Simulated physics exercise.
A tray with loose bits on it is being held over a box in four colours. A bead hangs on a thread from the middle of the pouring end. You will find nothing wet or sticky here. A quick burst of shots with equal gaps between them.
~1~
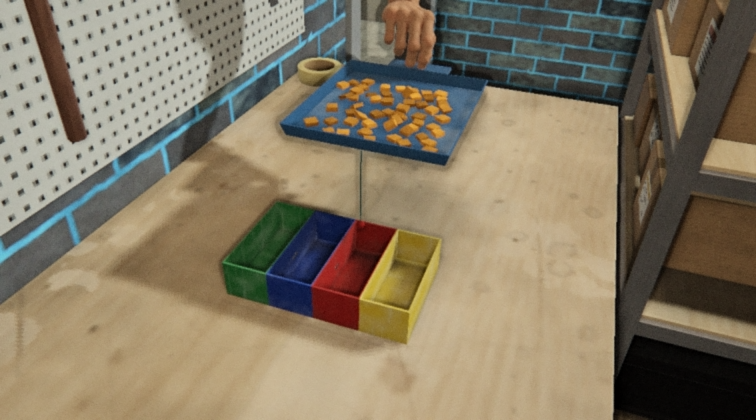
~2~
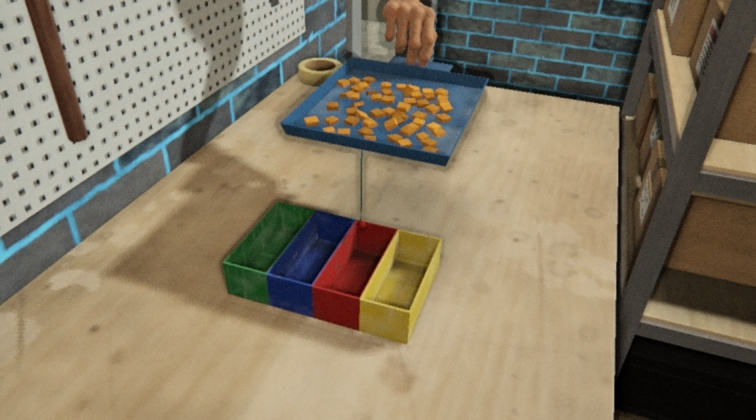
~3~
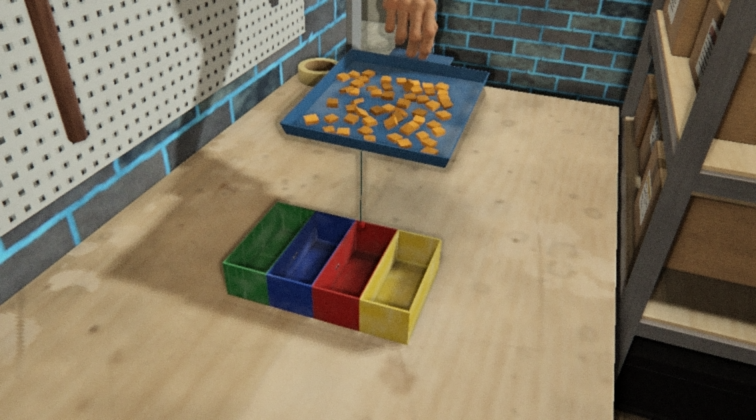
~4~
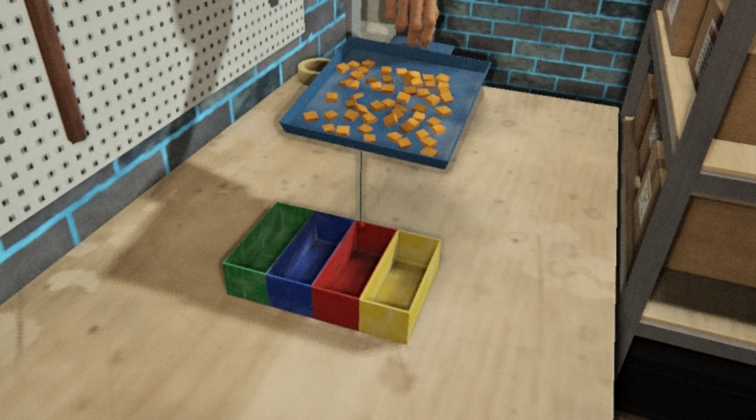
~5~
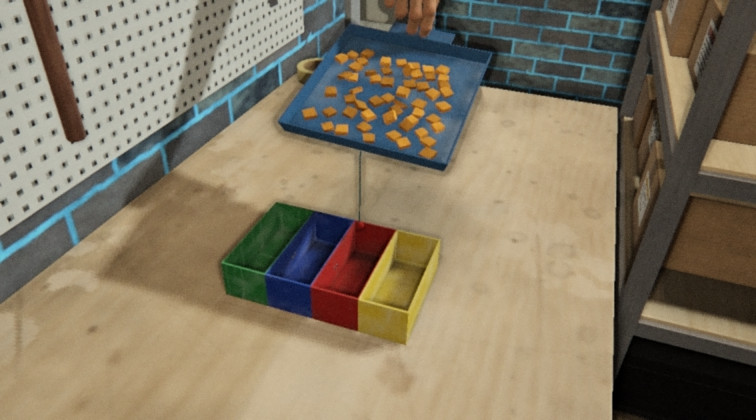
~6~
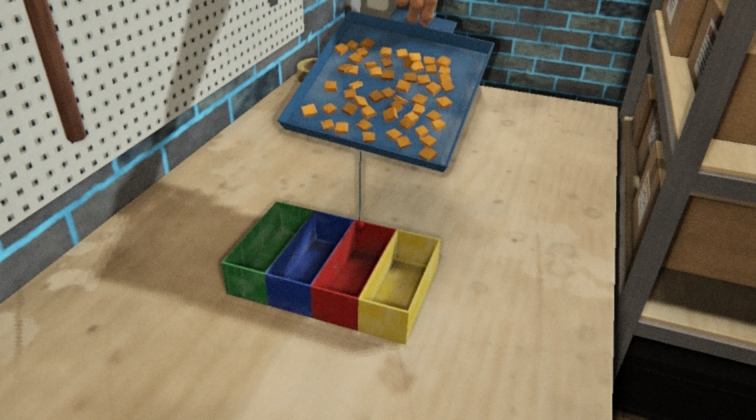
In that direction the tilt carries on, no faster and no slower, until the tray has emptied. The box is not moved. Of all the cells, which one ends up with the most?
The yellow one ends up with the most.
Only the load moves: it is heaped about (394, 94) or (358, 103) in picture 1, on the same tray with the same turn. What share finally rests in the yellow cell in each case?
About 50 % and 40 %.
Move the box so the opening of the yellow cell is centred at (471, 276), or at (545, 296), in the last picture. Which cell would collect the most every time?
The first position gives the red cell, and the second gives the green cell.
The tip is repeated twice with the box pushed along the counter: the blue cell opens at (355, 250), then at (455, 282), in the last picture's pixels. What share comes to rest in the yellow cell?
Roughly 20 per cent, then roughly 0 per cent.
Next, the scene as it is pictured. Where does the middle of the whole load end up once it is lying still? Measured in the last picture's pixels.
The centre settles at about (390, 291).
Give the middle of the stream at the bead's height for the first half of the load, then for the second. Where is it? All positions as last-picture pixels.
At (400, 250) for the first part, then at (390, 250) for the others.
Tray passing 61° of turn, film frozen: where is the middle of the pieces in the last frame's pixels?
Near the pixel (393, 124).
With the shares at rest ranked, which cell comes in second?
That red cell.
Shortly afterwards, tray tipped steeply; the whole lot on the tray.
Next, tray tipped right over; the bulk on the tray; only a few in the red cell; only a few in the yellow cell; only a few in the blue cell; a little falling or outside the box.
Some moments later, tray tipped past a quarter turn; near half in the yellow cell; near a third in the red cell; a little in the blue cell; a little falling or outside the box.
In the end, tray tipped past a quarter turn; near half in the yellow cell; near a third in the red cell; a little in the blue cell; none at all in the green cell; a little outside the box.
